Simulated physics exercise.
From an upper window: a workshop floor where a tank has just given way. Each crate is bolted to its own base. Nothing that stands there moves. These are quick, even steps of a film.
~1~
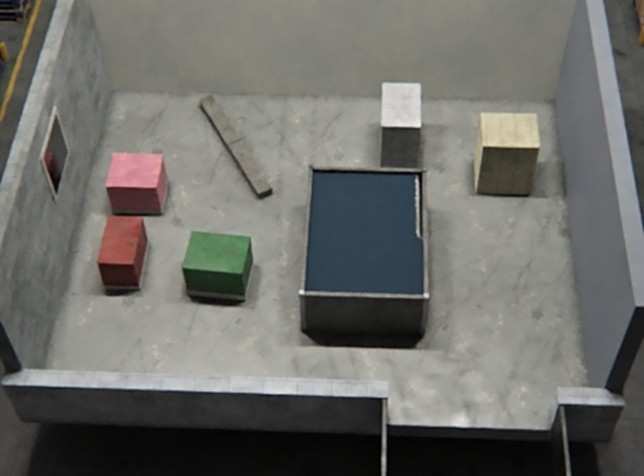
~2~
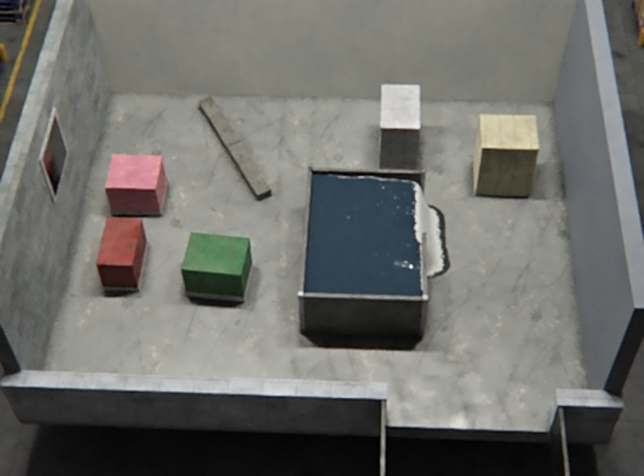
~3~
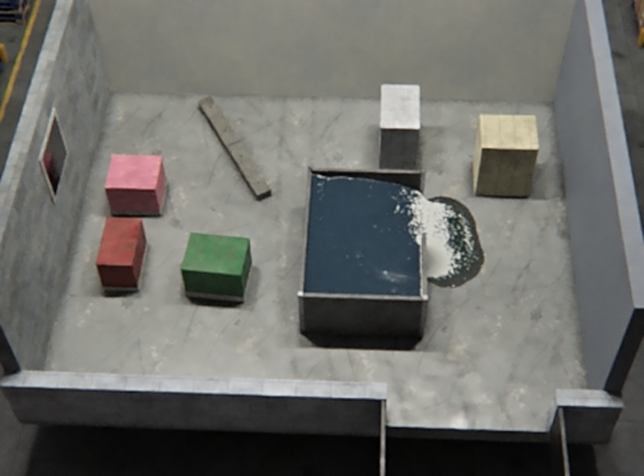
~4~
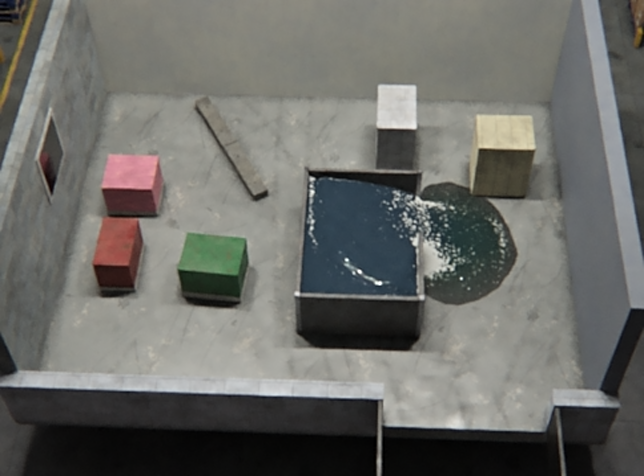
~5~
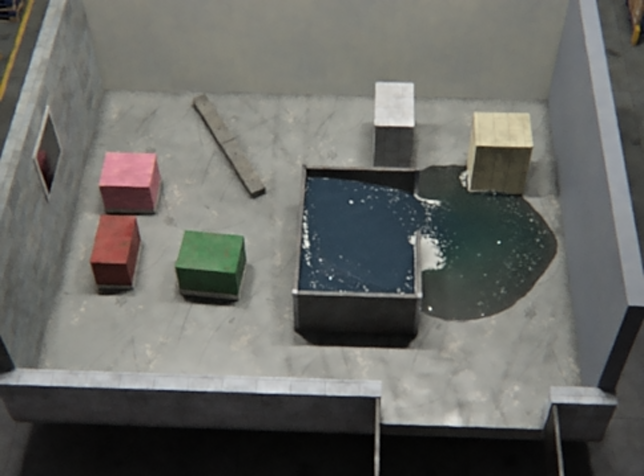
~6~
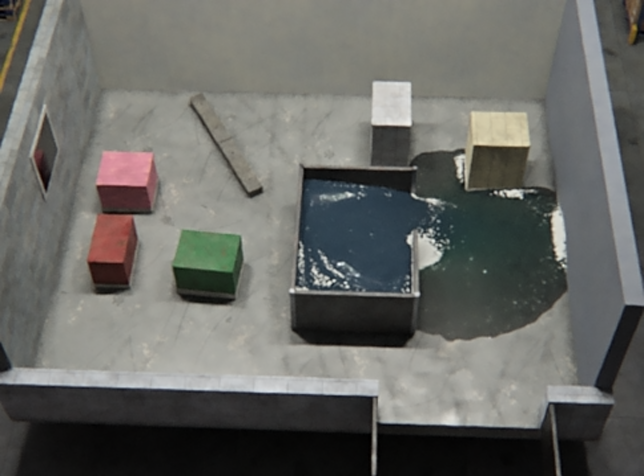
Dark water poured from the right side of a square tank and spread across the grey floor in a widening, foam-flecked pool, reaching the pale yellow block and then the right wall.
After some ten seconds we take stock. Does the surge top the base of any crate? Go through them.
In the end: The pink crate keeps dry; the green crate keeps dry; the red crate keeps dry.
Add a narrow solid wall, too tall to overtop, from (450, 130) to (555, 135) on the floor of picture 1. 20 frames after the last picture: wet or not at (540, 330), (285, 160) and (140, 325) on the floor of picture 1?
In that order: Covered, no water, clear.
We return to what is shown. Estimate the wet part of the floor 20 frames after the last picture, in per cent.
About 40 per cent.
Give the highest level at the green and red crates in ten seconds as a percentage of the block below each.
In turn 40 and 60 per cent.
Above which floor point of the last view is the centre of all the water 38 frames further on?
At about (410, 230).
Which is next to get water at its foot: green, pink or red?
That is the crate marked green.
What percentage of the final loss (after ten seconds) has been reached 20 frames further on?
Some 25 per cent.
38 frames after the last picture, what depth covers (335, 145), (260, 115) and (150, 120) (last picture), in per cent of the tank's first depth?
In that order: 2, 10 and 2 per cent.
A moment on, water covers 20 % of the floor; the pink crate not reached, the green crate not reached, the red crate not reached.
Next, water covers 25 % of the floor; the pink crate not reached, the green crate not reached, the red crate not reached.
Then, water covers 40 % of the floor; the pink crate not reached, the green crate not reached, the red crate not reached.
Later, water covers 65 % of the floor; the pink crate not reached, the green crate water round its plinth, the red crate not reached.
In the end, water covers 90 % of the floor; the pink crate stayed above the water, the green crate stayed above the water, the red crate stayed above the water.
